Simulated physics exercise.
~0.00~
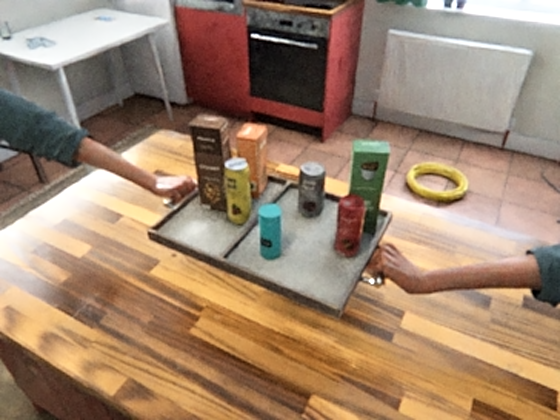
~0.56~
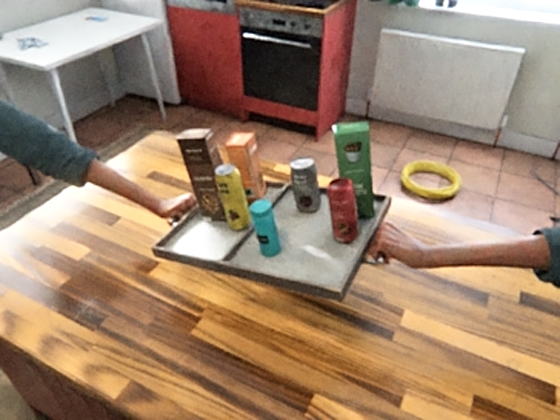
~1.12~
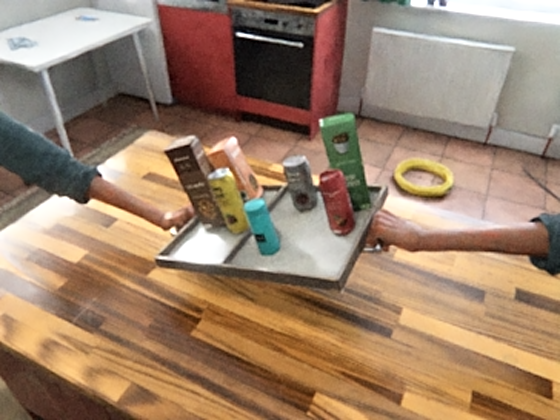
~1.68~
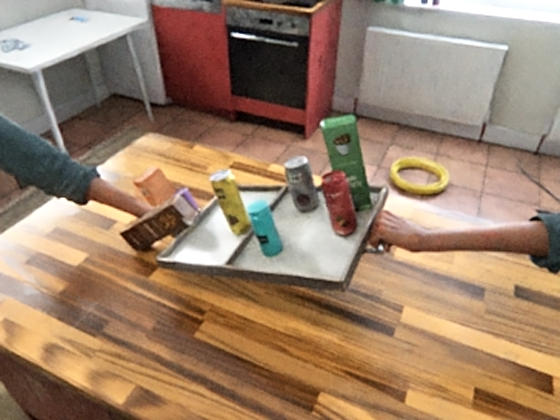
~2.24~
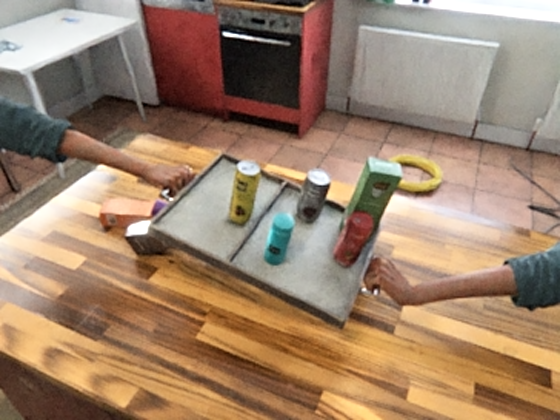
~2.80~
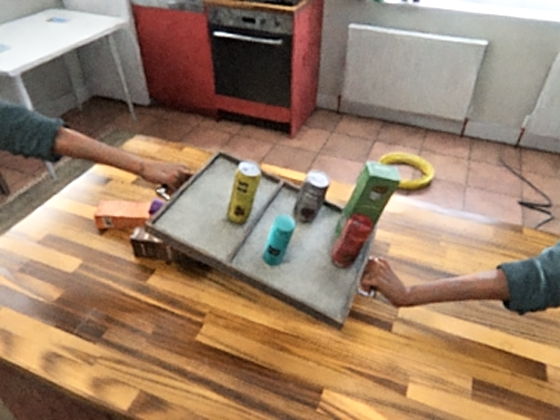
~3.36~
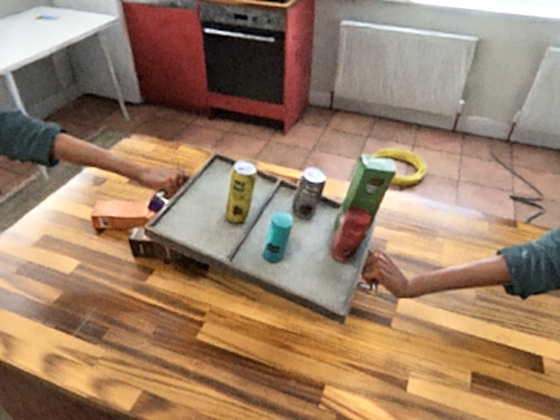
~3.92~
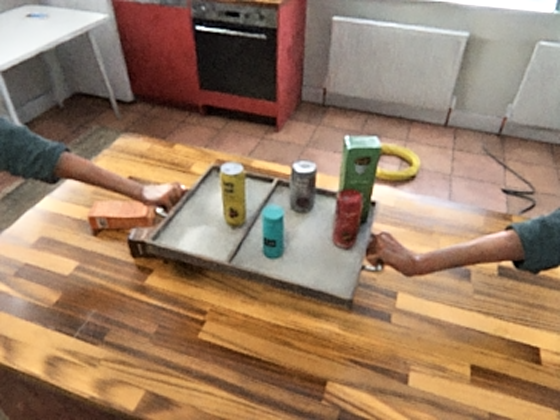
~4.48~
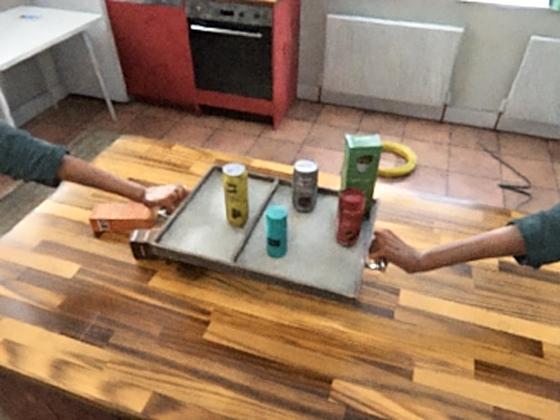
In a kitchen, two hands tilting a tray left, cartons toppling off that edge, then tipping it right and levelling it, cans still standing.
